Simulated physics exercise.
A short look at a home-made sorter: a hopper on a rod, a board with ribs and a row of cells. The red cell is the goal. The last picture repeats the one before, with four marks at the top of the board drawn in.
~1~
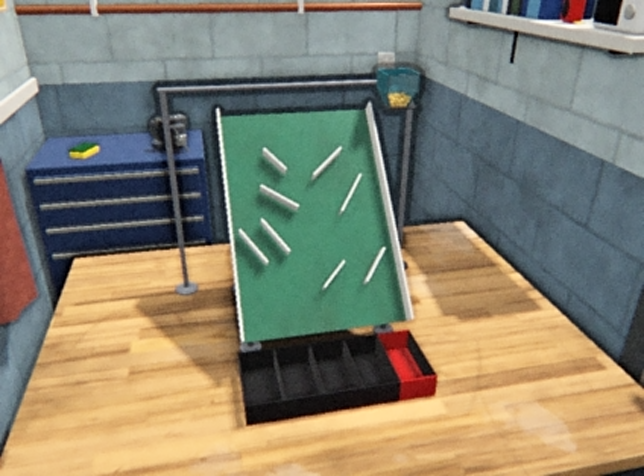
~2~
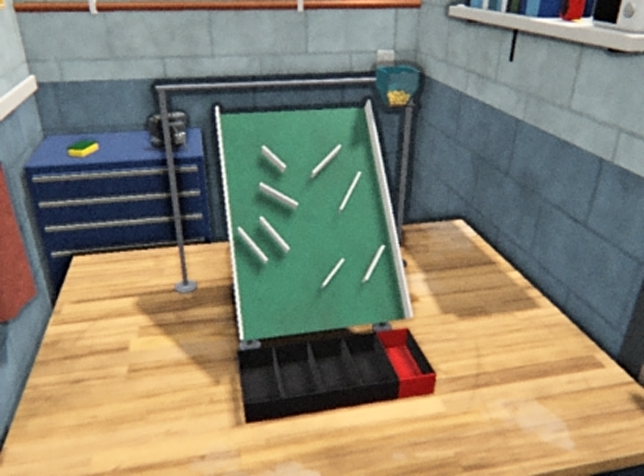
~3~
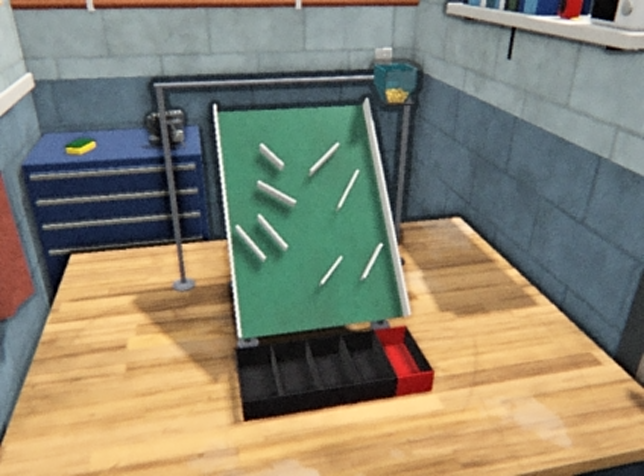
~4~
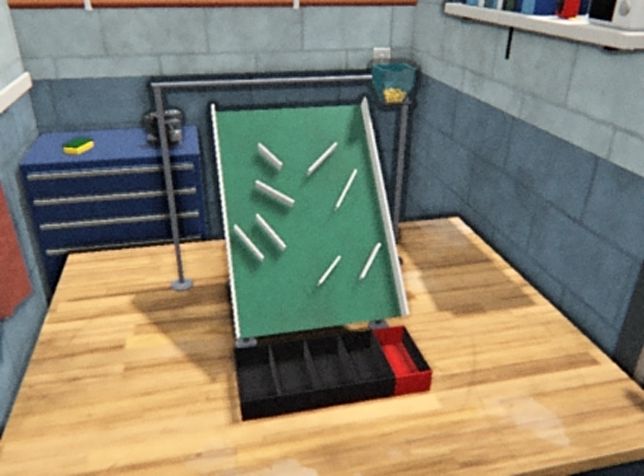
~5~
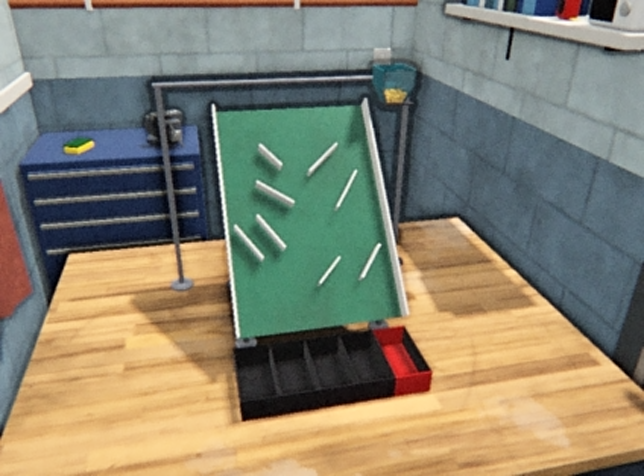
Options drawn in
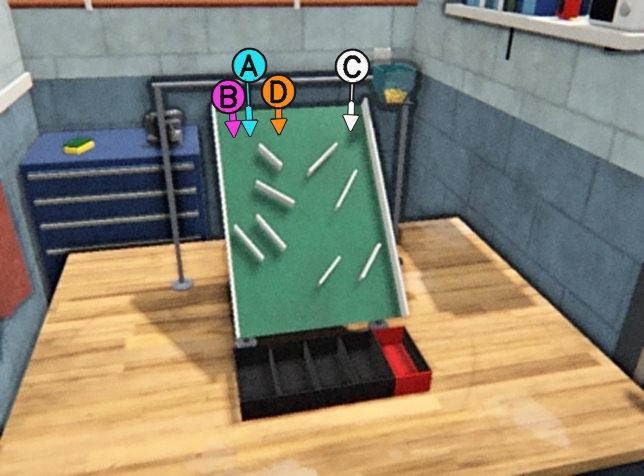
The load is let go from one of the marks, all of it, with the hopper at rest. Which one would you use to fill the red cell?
C.
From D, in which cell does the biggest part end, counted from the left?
The second.
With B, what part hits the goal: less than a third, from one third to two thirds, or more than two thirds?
Mark B gives less than a third.
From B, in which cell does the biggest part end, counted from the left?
It is the third one.
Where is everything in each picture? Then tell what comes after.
The first frame shows hopper near (397, 99), puffed corn balls, door shut.
The second frame shows ribs (263, 146) to (285, 167), (313, 173) to (340, 145), (260, 183) to (298, 204).
The third frame shows ribs (339, 207) to (358, 170), (237, 226) to (265, 258), (259, 215) to (287, 247).
The fourth frame shows ribs (320, 283) to (340, 257), (363, 277) to (380, 243).
The fifth frame shows red cell near (413, 383), number 5 of 5 from the left.
On the marked copy, mark A meets the board at (249, 130); mark B meets the board at (233, 131); mark C meets the board at (350, 125); mark D meets the board at (278, 128).
Choosing A, none at all in the red cell, all but a few in other cells, only a few held on the board.
Choosing B, none at all in the red cell, all but a few in other cells, only a few held on the board.
Choosing C, close to half in the red cell, close to half in other cells.
Choosing D, none at all in the red cell, the whole lot in other cells.
